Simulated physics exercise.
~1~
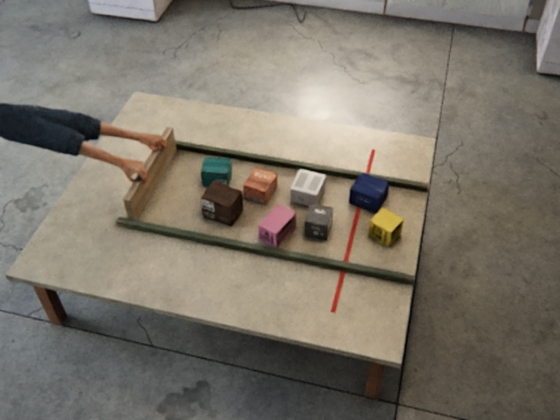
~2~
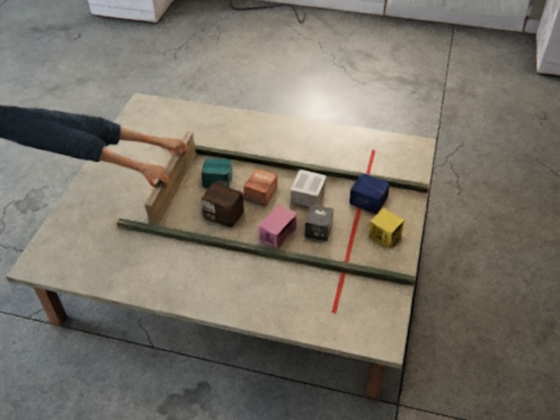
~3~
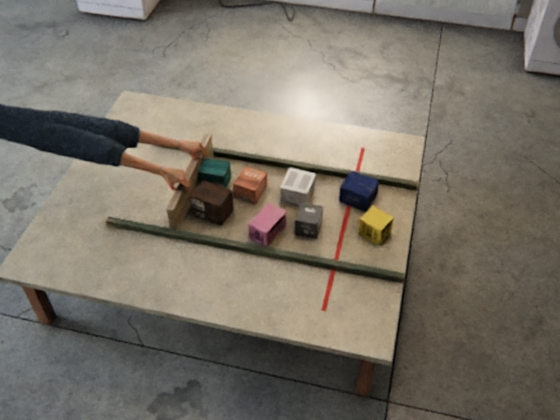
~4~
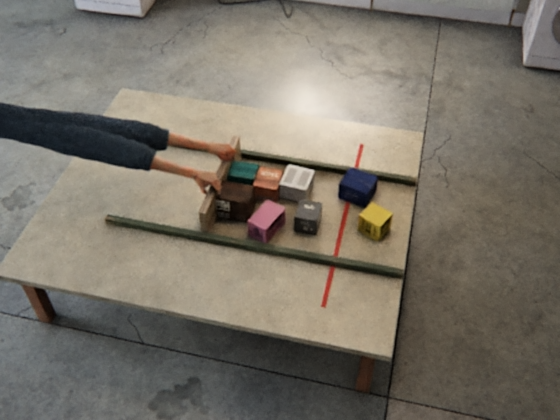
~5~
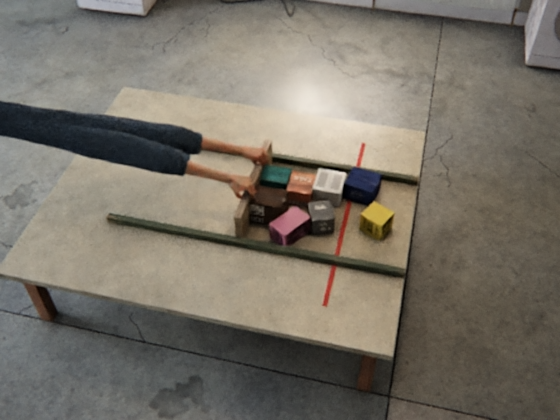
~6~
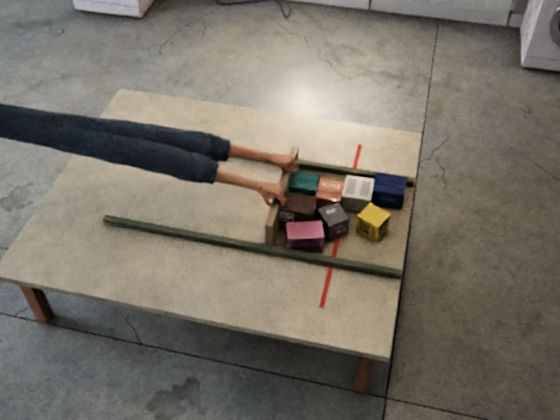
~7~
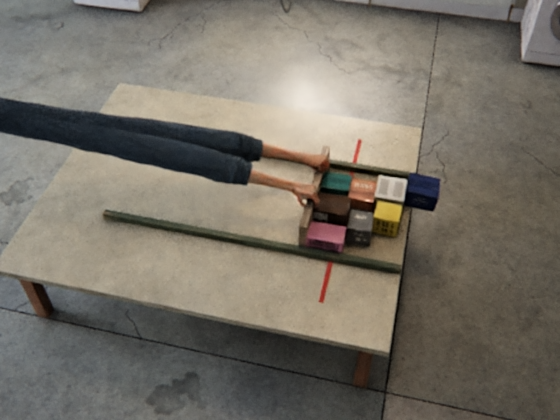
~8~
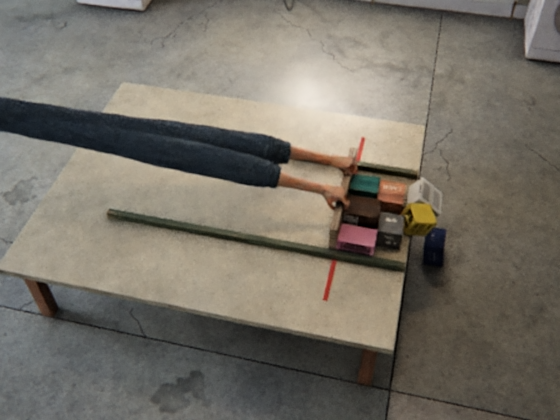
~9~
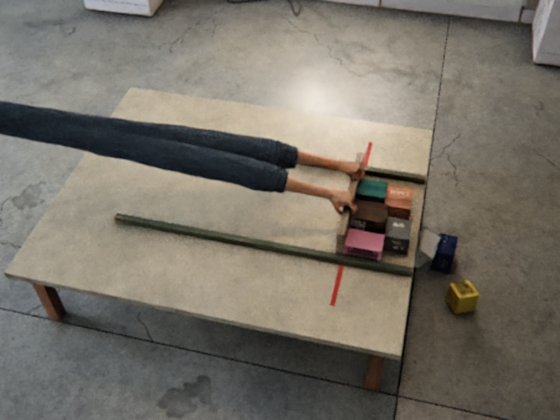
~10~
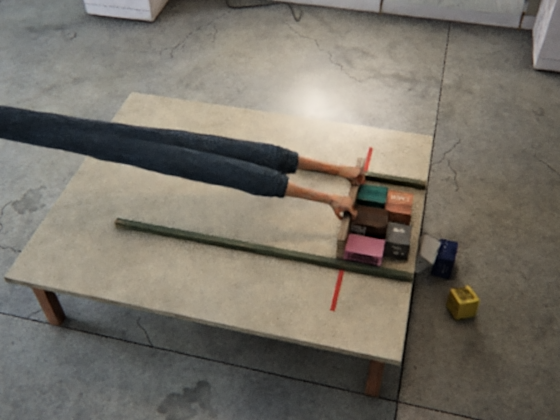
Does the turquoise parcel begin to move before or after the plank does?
It begins to move after the plank. The plank is already sliding right while the turquoise parcel is still at rest, and the parcel only moves along once the plank has closed in on it.
We see two hands push an upright plank rightward between two rails on a low table, bunching coloured boxes together and driving them past a red tape line. The blue, yellow and white ones drop to the floor, while the rest stay on the table near the edge.
